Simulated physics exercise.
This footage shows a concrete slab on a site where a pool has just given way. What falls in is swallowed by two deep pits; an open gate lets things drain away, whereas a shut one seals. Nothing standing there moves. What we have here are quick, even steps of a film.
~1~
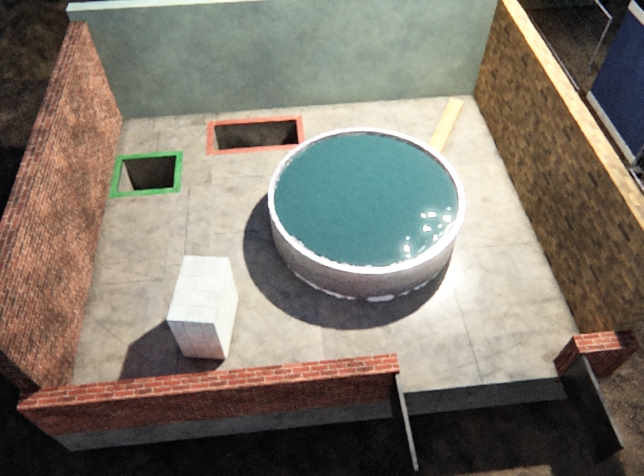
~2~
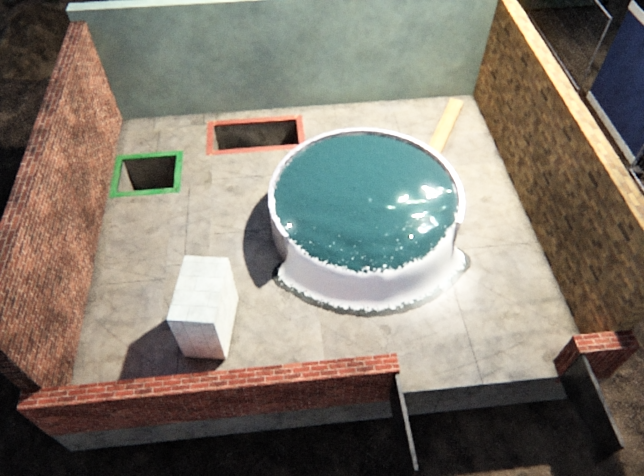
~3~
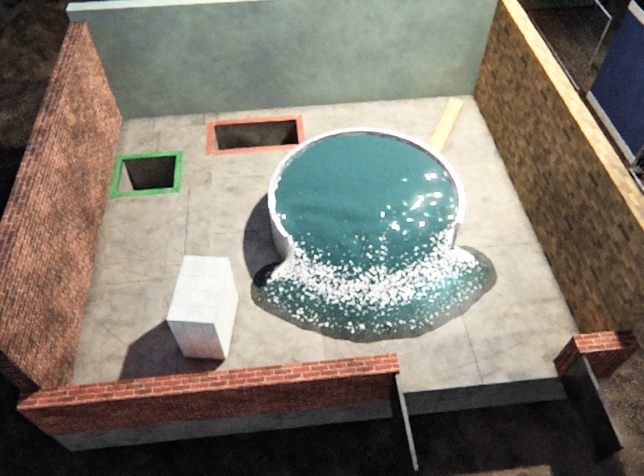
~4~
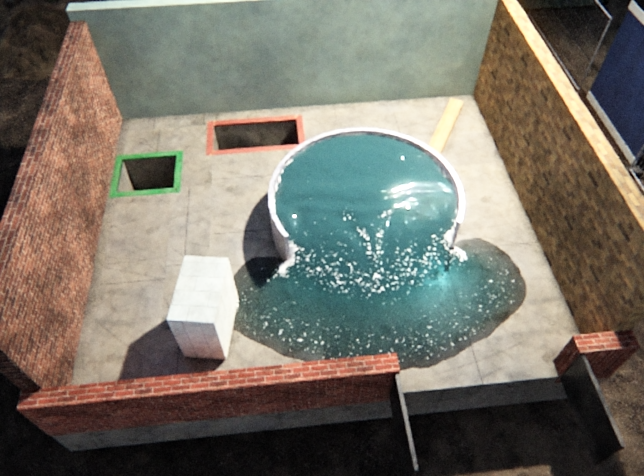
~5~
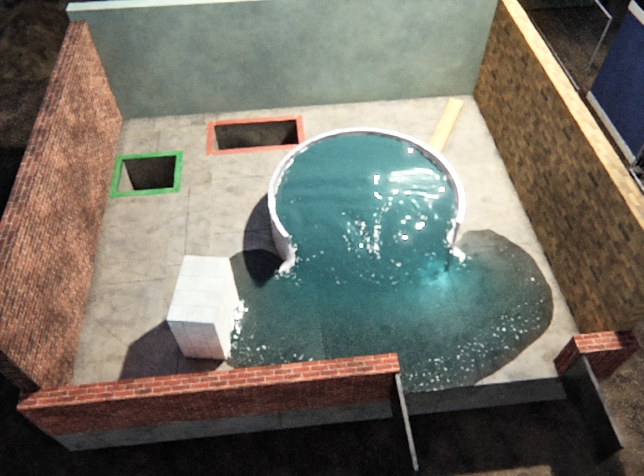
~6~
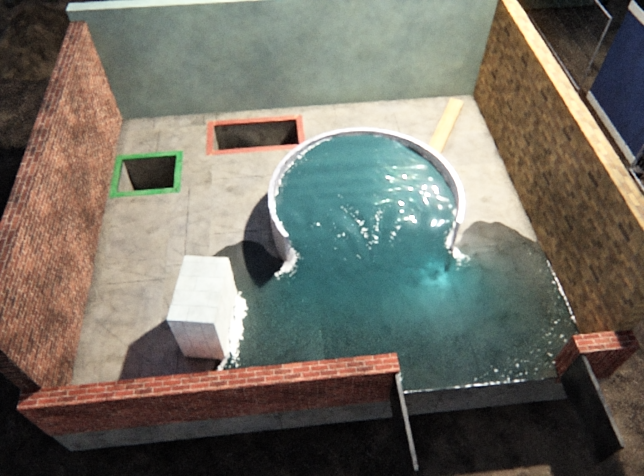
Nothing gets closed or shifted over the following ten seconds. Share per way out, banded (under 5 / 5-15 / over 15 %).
At the end, gate: Past fifteen per cent. Green pit: Five to fifteen per cent. Red pit: Five to fifteen per cent.
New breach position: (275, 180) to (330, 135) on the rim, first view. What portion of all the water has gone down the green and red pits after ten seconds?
Near enough: Green 20 percent, red 50 percent.
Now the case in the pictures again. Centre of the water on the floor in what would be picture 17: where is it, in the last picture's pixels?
Centre of the water: Near (347, 278).
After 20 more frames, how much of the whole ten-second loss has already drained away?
My guess would be around 50 percent.
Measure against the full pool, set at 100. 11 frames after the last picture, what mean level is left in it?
Some 40 per cent.
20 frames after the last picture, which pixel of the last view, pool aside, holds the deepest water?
Roughly at pixel (67, 409).
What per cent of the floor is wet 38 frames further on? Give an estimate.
I'd put it at roughly 80 per cent.
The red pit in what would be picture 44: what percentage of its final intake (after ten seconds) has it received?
Approximately 40 in a hundred, I reckon.
A moment on, water covers 35 % of the floor; the gate 6 %, the green pit 0 %, the red pit 0 %.
Next, water covers 40 % of the floor; the gate 17 %, the green pit 0 %, the red pit 0 %.
Then, water covers 60 % of the floor; the gate 31 %, the green pit 0 %, the red pit 0 %.
Later, water covers 80 % of the floor; the gate 41 %, the green pit 5 %, the red pit 3 %.
In the end, water covers 95 % of the floor; the gate 47 %, the green pit 10 %, the red pit 7 %.
